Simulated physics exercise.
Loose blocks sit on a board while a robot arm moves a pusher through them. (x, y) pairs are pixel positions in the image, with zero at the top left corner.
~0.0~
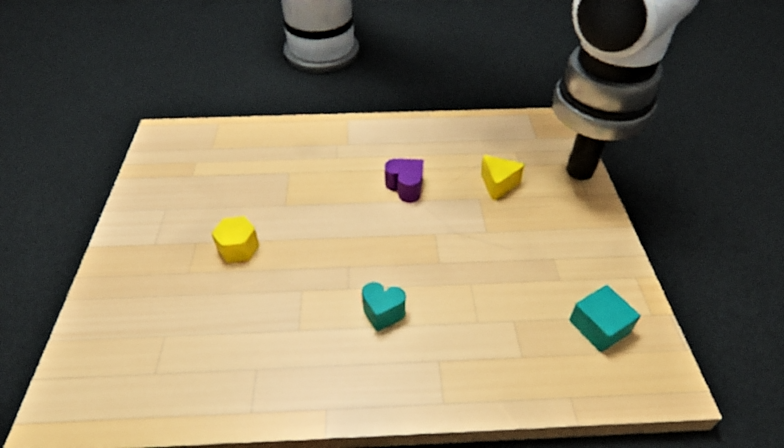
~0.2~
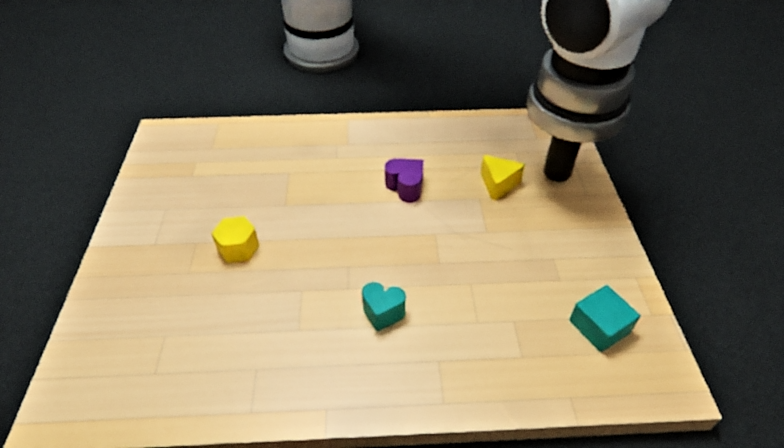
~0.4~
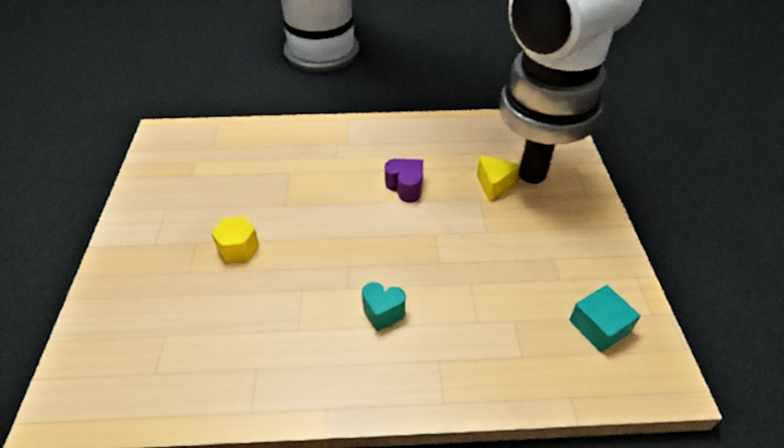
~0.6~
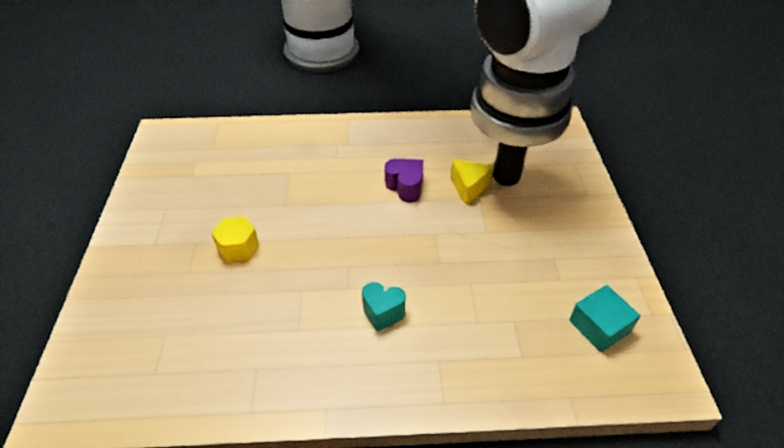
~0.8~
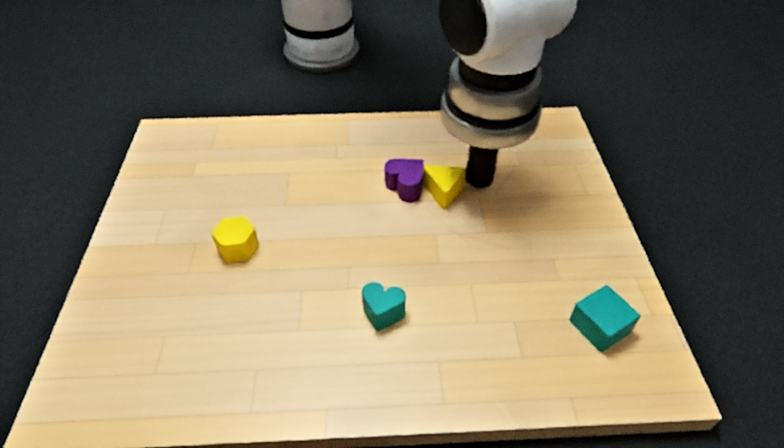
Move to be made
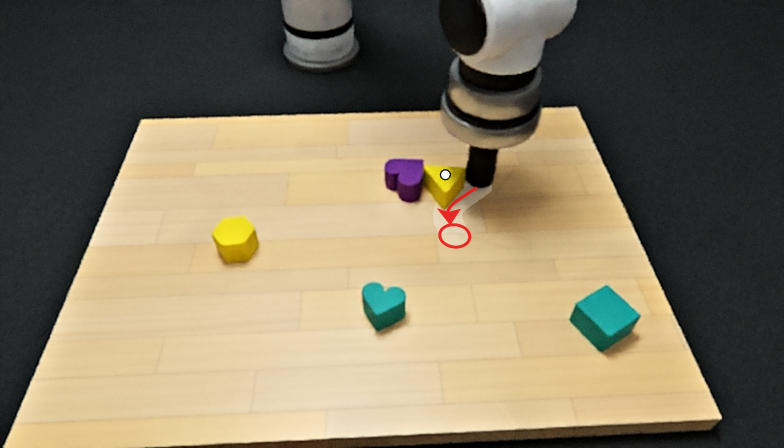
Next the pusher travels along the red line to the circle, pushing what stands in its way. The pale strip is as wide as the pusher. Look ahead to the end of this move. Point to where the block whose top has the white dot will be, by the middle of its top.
Most likely (413, 182).
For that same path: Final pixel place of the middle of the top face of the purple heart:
In the picture, it is at (385, 168).
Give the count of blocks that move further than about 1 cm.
A pair of blocks is moved.
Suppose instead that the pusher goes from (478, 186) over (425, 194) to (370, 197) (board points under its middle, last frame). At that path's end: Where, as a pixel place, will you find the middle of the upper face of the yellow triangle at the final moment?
Answer: (330, 176).
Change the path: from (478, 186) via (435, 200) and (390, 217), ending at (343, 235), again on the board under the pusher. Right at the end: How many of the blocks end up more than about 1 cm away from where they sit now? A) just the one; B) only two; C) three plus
Option B.
Drawn move, from (478, 186) by way of (460, 199) and (447, 215) to (455, 236); the dot is on the yellow triangle.
What follows on the original path. Halfway along, pusher at (452, 199); purple heart at (385, 168); yellow triangle at (414, 181), turned 40° clockwise.
At the end, pusher at (456, 229); purple heart at (385, 168); yellow triangle at (413, 182), turned 50° clockwise.
